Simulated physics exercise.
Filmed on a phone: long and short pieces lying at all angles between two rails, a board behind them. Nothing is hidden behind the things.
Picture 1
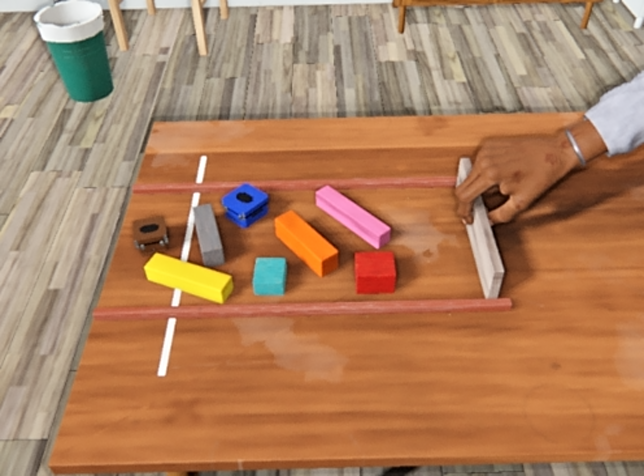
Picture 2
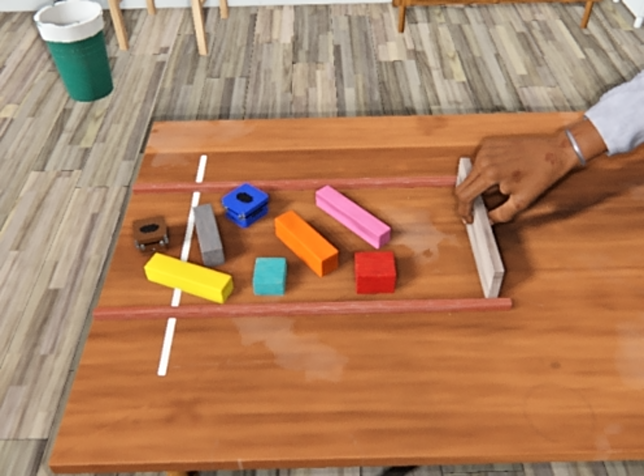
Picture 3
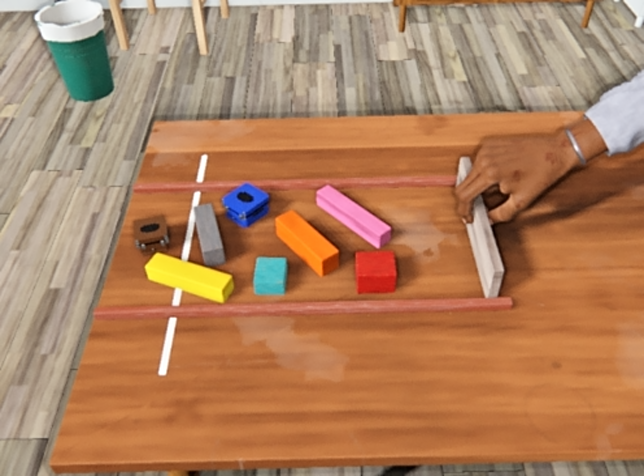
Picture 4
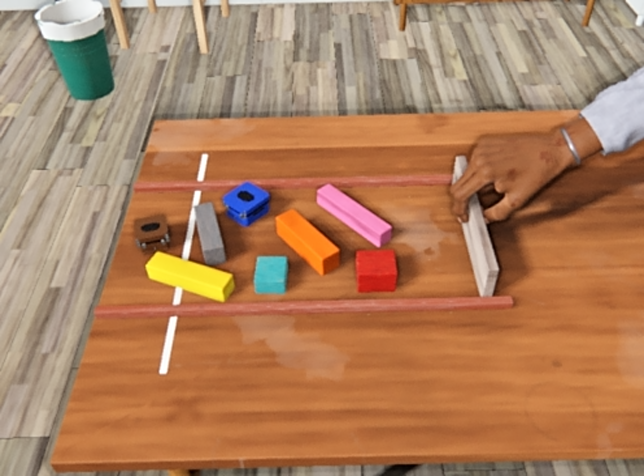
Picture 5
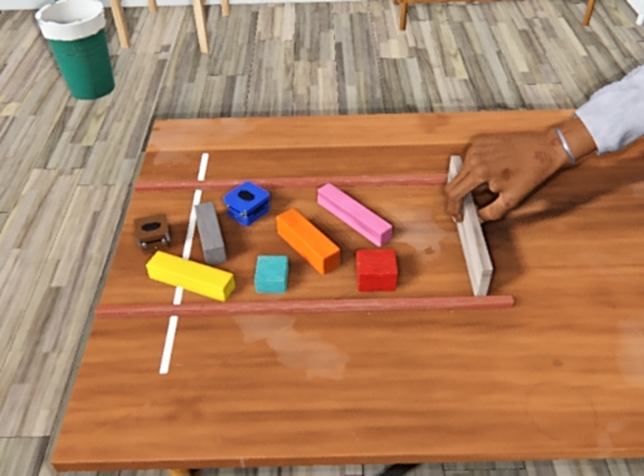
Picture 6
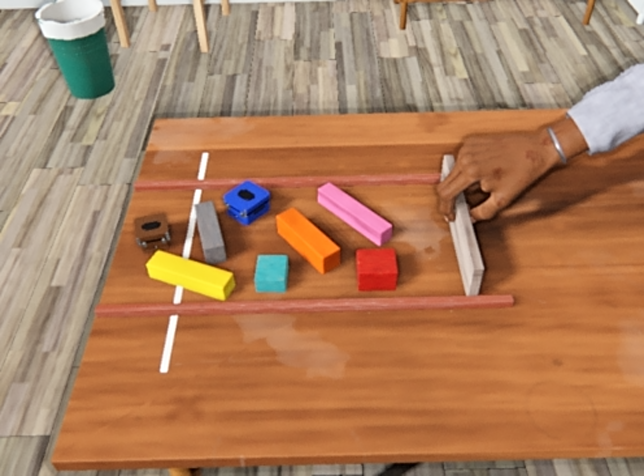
A hand slid a pale board slightly left along a wooden table between two reddish rails, while the colourful blocks and sticks, scattered at different angles around a white tape line, lay still.
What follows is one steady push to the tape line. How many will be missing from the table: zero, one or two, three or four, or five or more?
Here the number that fall off is one or two.
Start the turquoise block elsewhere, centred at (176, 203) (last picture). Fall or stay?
It remains up.
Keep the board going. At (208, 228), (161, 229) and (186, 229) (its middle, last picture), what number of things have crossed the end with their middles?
The counts: 0, 4 and 2.
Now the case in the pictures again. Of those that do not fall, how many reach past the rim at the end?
0 of them.
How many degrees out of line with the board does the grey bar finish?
Some 0 degrees.
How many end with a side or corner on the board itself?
That makes 2.
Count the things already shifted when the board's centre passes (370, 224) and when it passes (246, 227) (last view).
2 and 7.
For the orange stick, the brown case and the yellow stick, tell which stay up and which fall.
The orange stick is kept, the brown case comes down, the yellow stick tumbles off.
Early on, none off yet; brown case at rest near (153, 234); yellow stick at rest near (191, 275); grey bar at rest near (210, 232).
A while later, none off yet; brown case at rest near (153, 234); yellow stick travelled a little near (162, 275); grey bar at rest near (210, 232).
Finally, the number that fall off is one or two; lost, yellow stick and brown case.
